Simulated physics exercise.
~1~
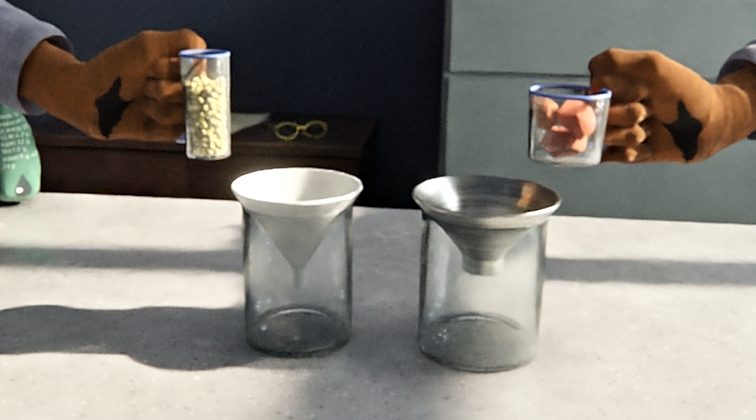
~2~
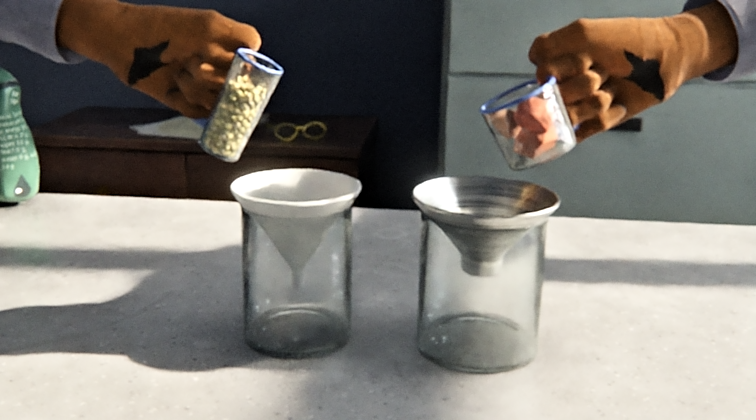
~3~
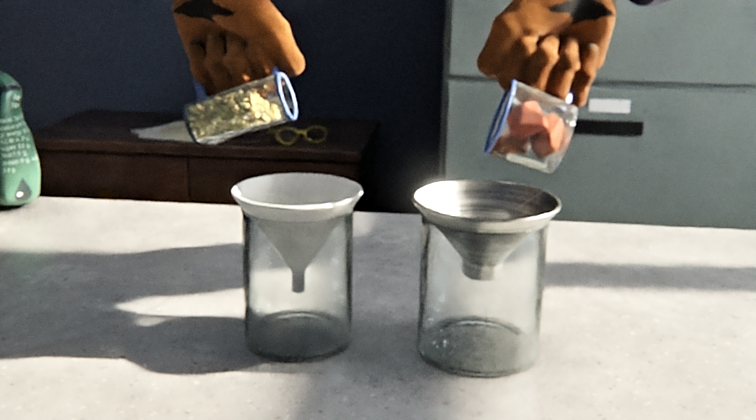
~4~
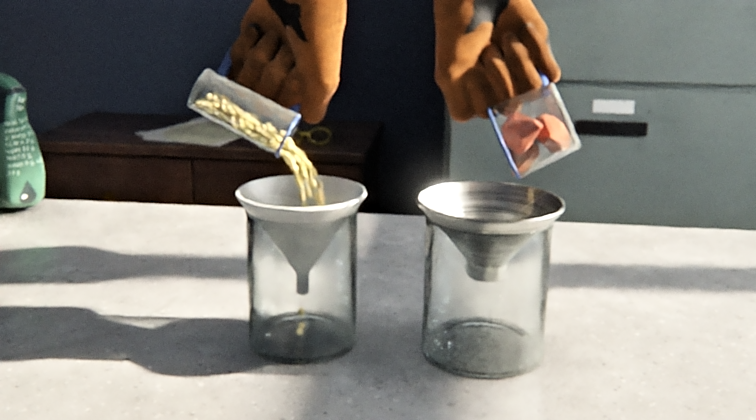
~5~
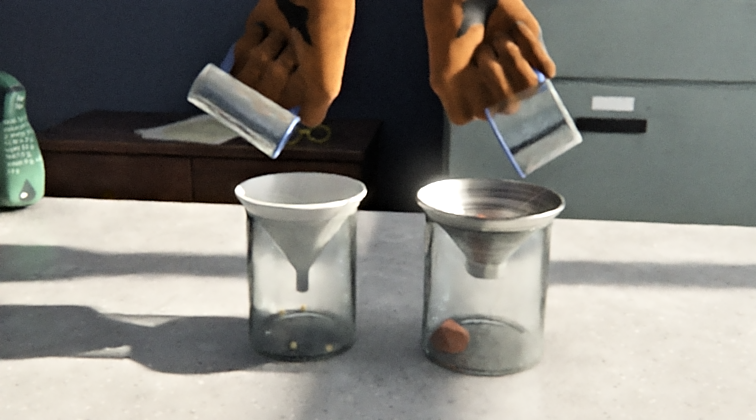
Two brown hands tipped small glass cups over funnels set in clear jars, pouring yellowish pellets on the left and reddish lumps on the right, until both cups were empty, with only a few pellets and a reddish lump visible in the jars.
